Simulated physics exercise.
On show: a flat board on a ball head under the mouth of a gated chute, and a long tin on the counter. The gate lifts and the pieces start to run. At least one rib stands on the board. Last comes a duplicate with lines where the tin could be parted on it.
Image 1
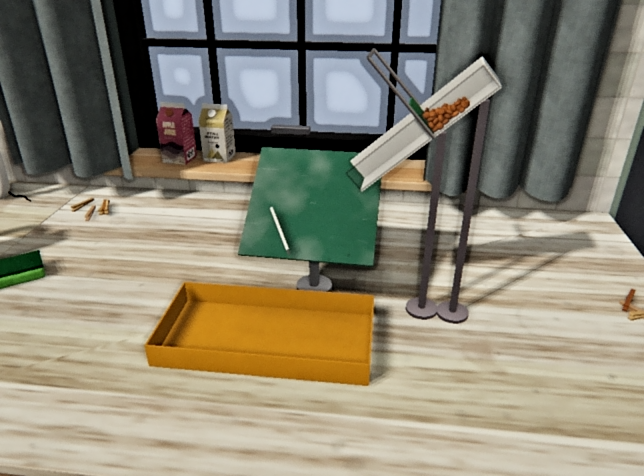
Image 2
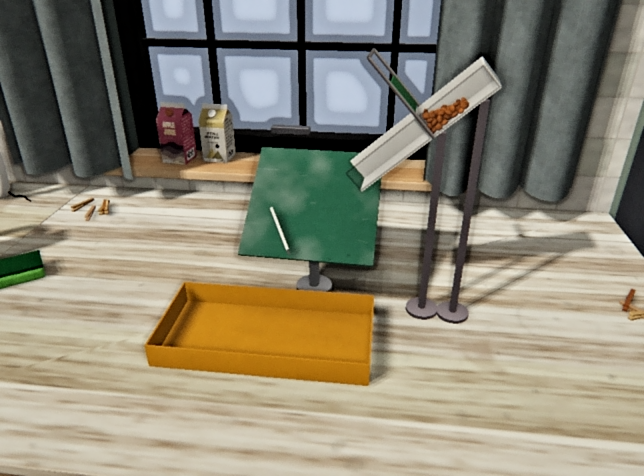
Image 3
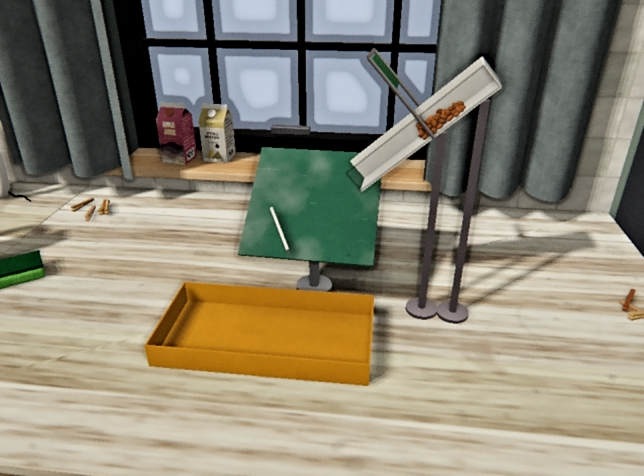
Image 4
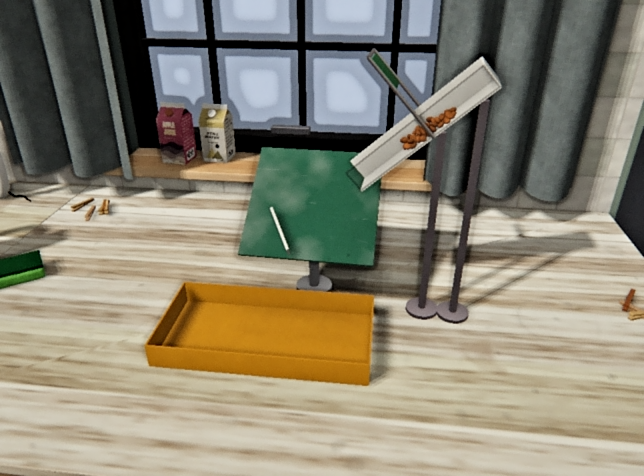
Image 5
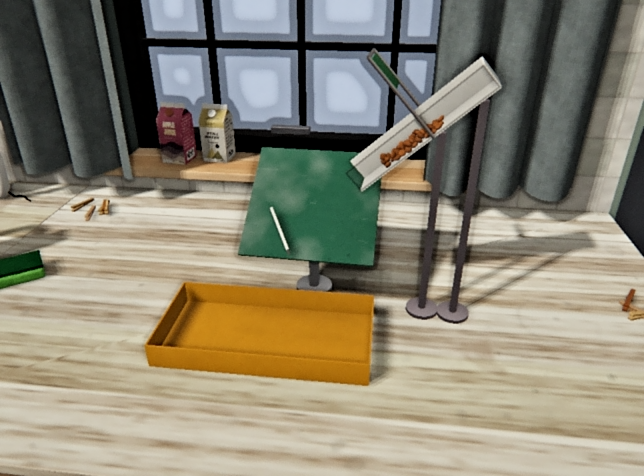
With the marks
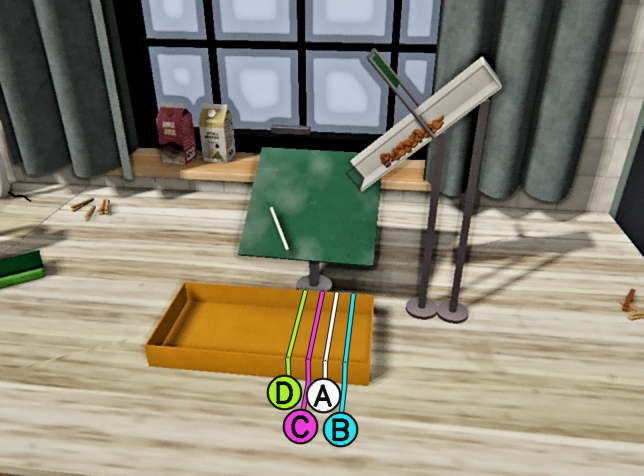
Small brown pieces slide down a tilted chute above a green board after its gate lifts.
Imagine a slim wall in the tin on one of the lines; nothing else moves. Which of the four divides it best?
D.
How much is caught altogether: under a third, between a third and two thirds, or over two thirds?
About that: Over two thirds.
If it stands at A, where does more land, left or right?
Left.
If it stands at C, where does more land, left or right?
More lands on the left.
On the marked copy, line A crosses the front rim at (325, 361); line B crosses the front rim at (345, 363); line C crosses the front rim at (308, 359); line D crosses the front rim at (288, 358).
With A, of what is caught, nearly all on the left of the divider, a small part on the right.
With B, of what is caught, all on the left of the divider, none on the right.
With C, of what is caught, nearly all on the left of the divider, a small part on the right.
With D, of what is caught, about two thirds on the left of the divider, about a third on the right.
